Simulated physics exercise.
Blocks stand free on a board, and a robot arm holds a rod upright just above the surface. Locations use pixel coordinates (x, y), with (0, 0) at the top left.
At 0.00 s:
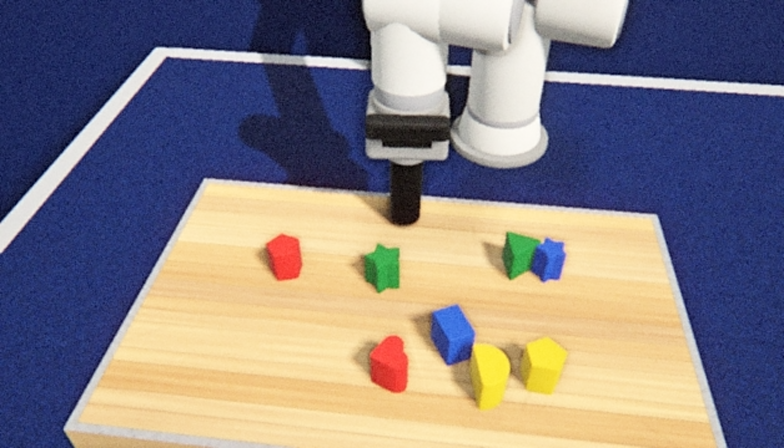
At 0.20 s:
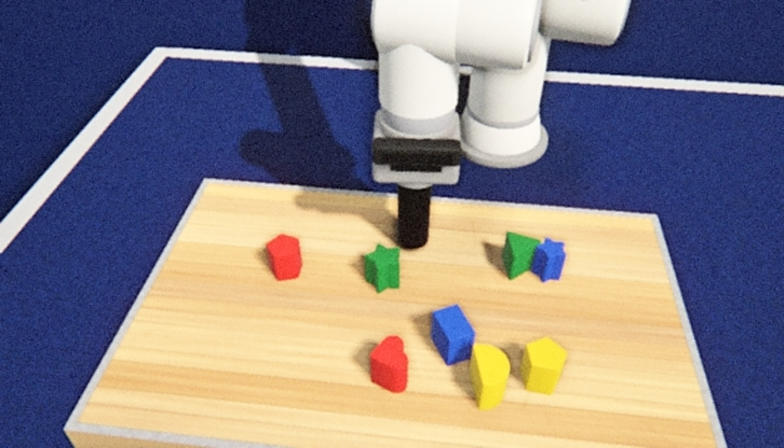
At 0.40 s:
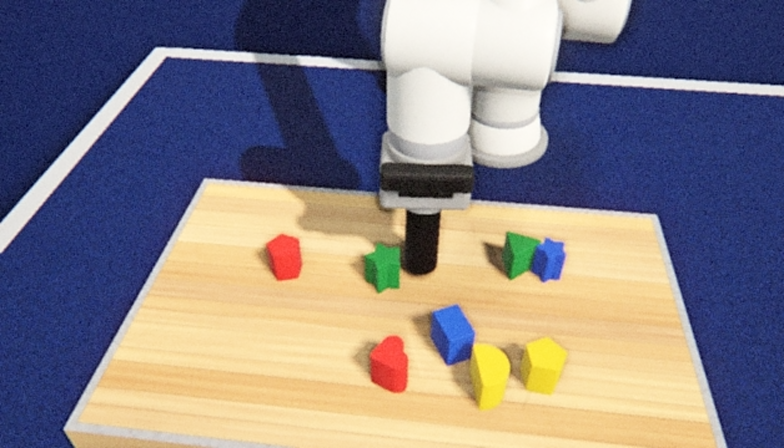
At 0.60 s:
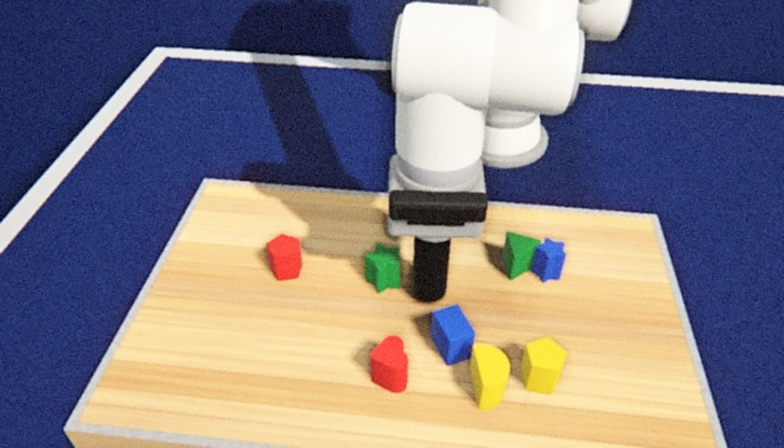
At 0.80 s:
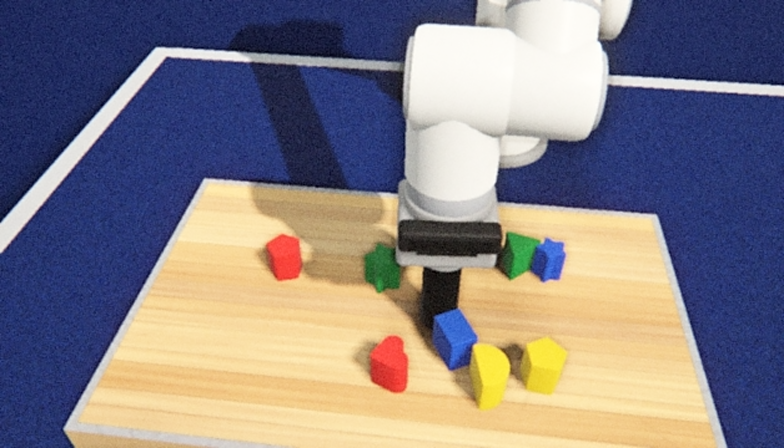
White robot arm moving a black rod forward over a wooden board between coloured blocks, then nudging the blue block slightly.
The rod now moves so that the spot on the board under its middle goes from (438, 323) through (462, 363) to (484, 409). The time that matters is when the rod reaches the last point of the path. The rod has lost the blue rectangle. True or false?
My answer: False.
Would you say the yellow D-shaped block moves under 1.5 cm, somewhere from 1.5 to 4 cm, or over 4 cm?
Of the three bands, it's over 4 cm.
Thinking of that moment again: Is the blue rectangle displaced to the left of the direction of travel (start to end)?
No - that is not the case.
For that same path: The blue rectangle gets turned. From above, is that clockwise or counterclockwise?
Twists clockwise.
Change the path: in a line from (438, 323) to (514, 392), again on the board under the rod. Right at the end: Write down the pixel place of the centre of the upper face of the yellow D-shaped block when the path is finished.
At pixel (511, 398).
The first path, step by step. One third of the way, rod at (455, 344); blue rectangle at (472, 355); yellow D-shaped block at (511, 389), turned 15° anticlockwise.
Two thirds of the way, rod at (470, 372); blue rectangle at (483, 388), turned 25° clockwise; yellow D-shaped block at (528, 414), turned 60° anticlockwise.
At the end, rod at (485, 403); blue rectangle at (488, 423), turned 35° clockwise; yellow D-shaped block at (531, 419), turned 85° anticlockwise; yellow pentagonal block in place.
